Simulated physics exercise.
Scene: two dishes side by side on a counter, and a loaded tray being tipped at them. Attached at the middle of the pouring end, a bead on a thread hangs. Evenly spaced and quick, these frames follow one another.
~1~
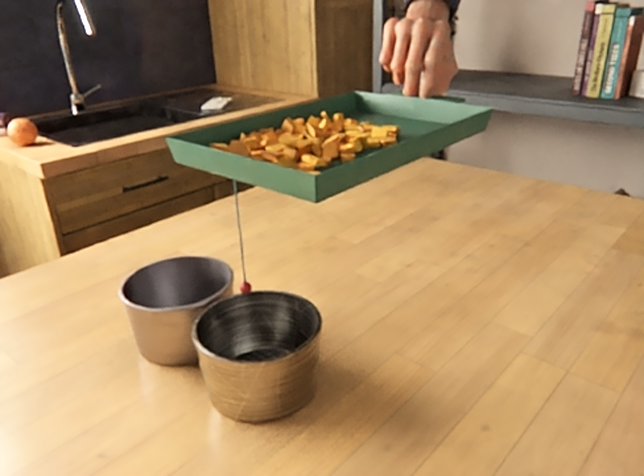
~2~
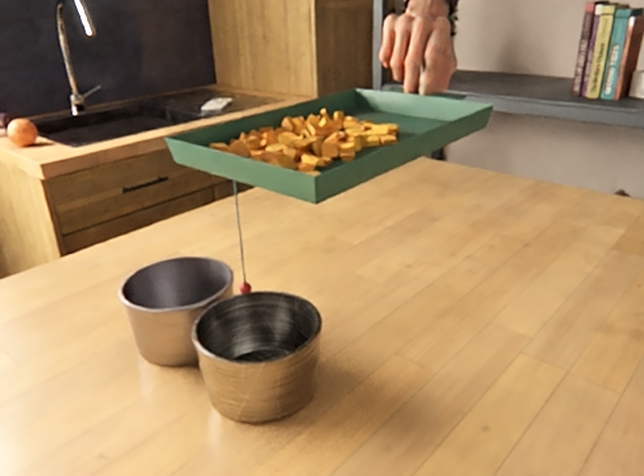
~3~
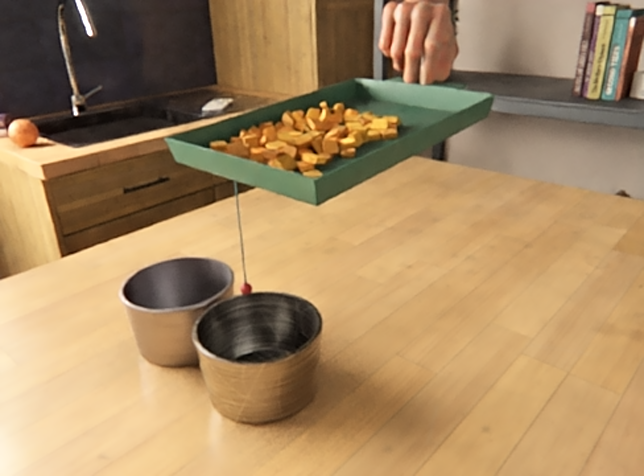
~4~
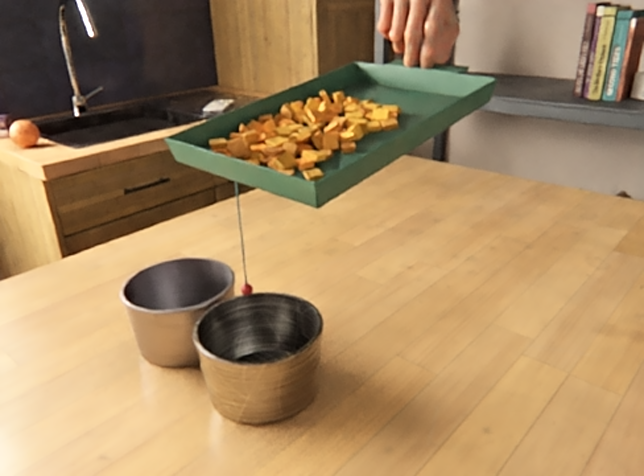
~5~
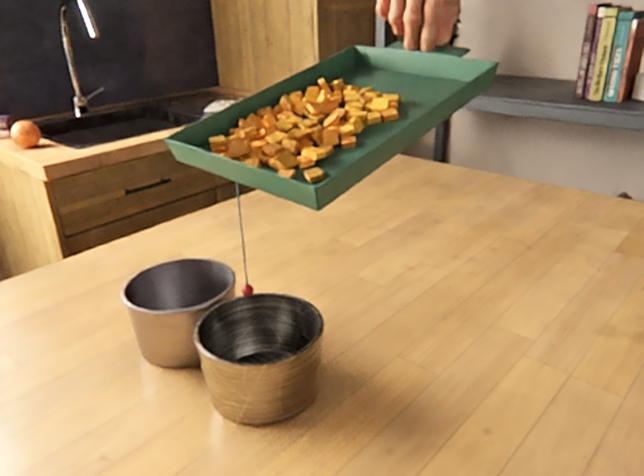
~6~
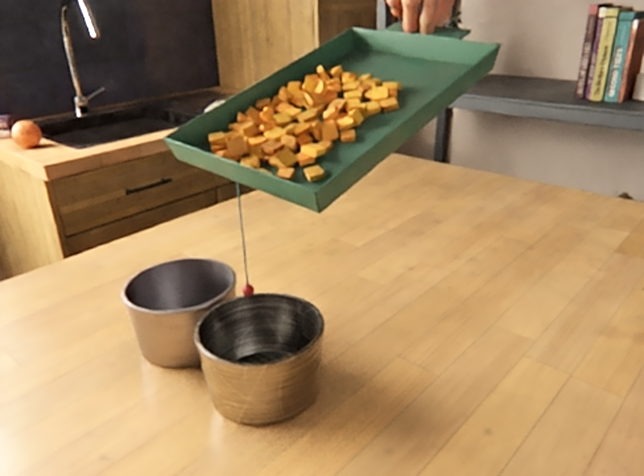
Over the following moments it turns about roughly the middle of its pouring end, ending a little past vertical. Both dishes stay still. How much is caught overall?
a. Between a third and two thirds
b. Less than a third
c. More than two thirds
The answer is a.
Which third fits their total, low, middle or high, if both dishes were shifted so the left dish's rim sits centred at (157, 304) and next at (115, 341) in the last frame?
In order of the places: Above two thirds, then less than a third.
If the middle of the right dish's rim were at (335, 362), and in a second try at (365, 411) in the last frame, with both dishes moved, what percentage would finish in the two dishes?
Close to 60 in a hundred first, close to 60 in a hundred second.
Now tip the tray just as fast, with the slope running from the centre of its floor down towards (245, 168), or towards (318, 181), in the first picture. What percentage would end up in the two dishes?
I'd say some 60 in a hundred at first, then 50 in a hundred.
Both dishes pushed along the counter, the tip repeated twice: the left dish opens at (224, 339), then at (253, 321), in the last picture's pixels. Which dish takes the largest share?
So at the first spot it's the one placed on the left, and at the second spot it's the one placed on the left.
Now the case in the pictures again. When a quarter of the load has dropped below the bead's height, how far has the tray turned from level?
Angle: Approx. 95 degrees.
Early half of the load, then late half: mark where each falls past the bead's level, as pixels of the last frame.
At (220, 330) for the first part, then at (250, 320) for the others.
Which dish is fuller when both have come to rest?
Well, that is the right of the two.
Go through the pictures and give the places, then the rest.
Corners of the pouring end near (173, 137) and (315, 172), level; middle of the load near (308, 144), small crackers; left dish near (134, 327); right dish near (212, 379); bead on its thread near (246, 288), in the first frame.
Corners of the pouring end near (173, 137) and (315, 174), level; middle of the load near (308, 143), in the second frame.
Corners of the pouring end near (172, 137) and (315, 176), tipped barely, lowest at the right corner; middle of the load near (308, 138), in the third frame.
Corners of the pouring end near (172, 137) and (315, 180), tipped a little, lowest at the right corner; middle of the load near (308, 131), in the fourth frame.
Corners of the pouring end near (171, 137) and (315, 183), tipped a little, lowest at the right corner; middle of the load near (308, 125), in the fifth frame.
Corners of the pouring end near (170, 136) and (314, 187), tipped clearly, lowest at the right corner; middle of the load near (307, 117); left dish near (137, 329); right dish near (214, 381), in the sixth frame.
Shortly afterwards, tray tipped steeply; the whole lot on the tray.
Next, tray tipped right over; near two thirds on the tray; a little in the right dish; near a quarter outside both; a little in the air.
Some moments later, tray tipped past a quarter turn; near half in the right dish; near half outside both.
In the end, tray tipped past a quarter turn; near half in the right dish; none at all in the left dish; near half outside both.
